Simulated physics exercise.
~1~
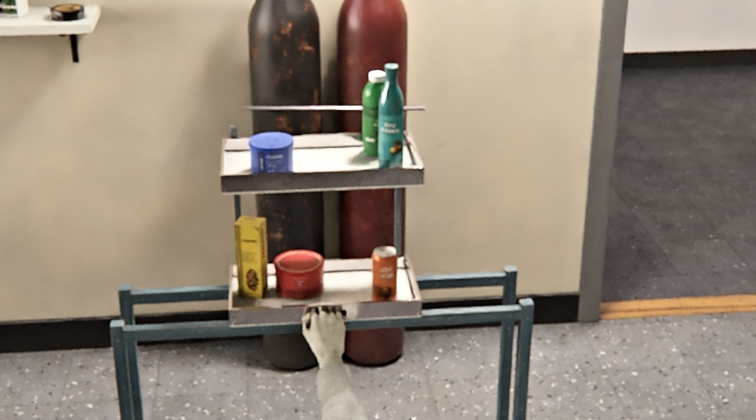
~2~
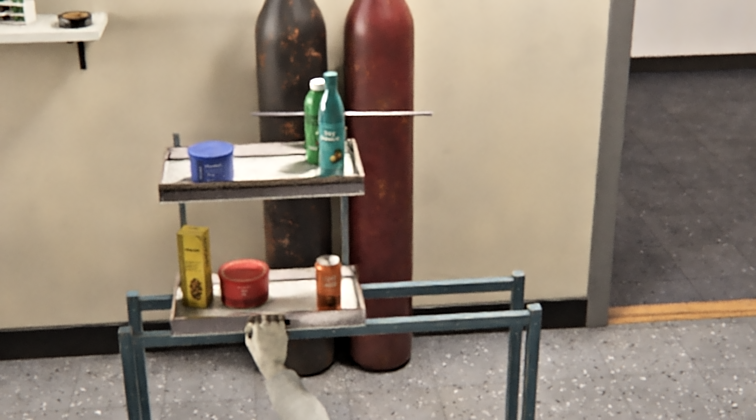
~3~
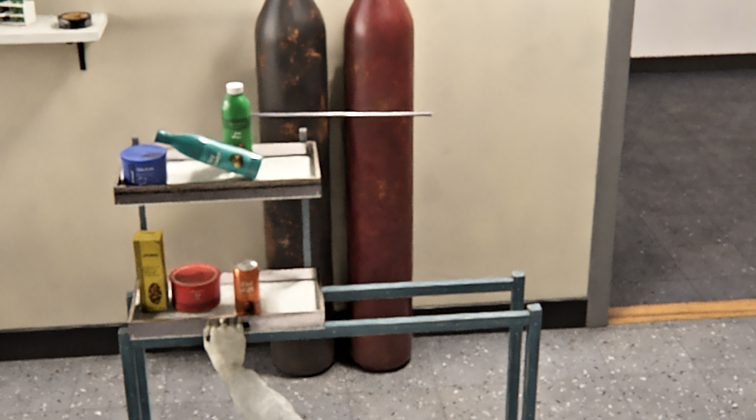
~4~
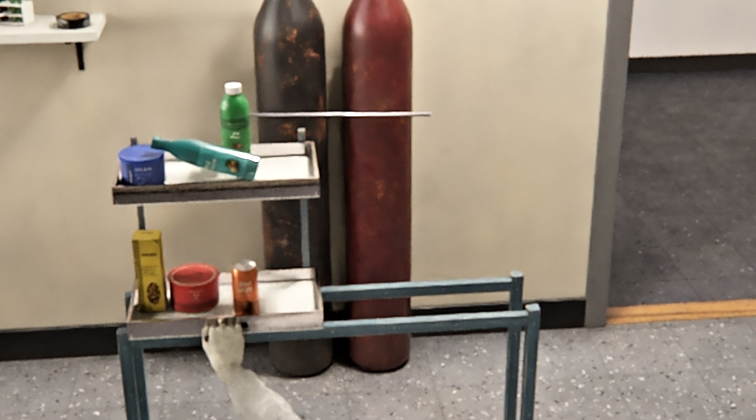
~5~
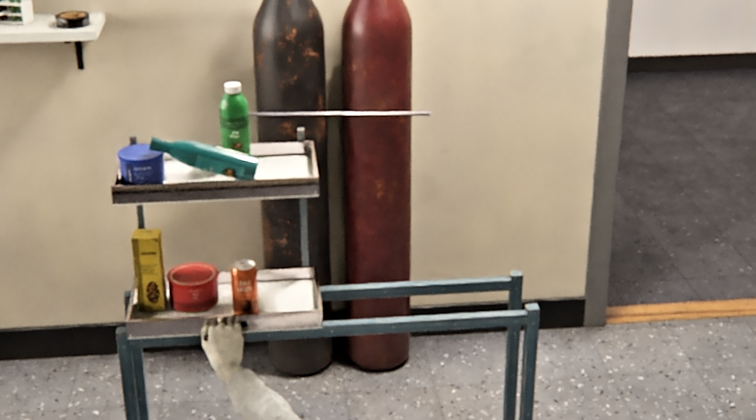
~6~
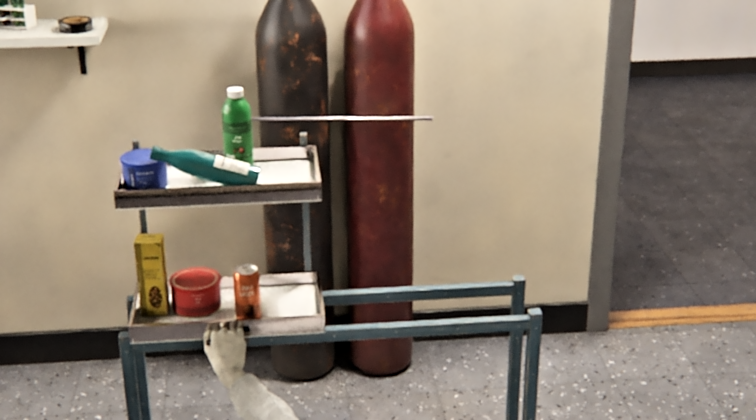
Hand pulling a two-tier shelf of containers left until it stops, the turquoise bottle toppling and staying on the upper tray.
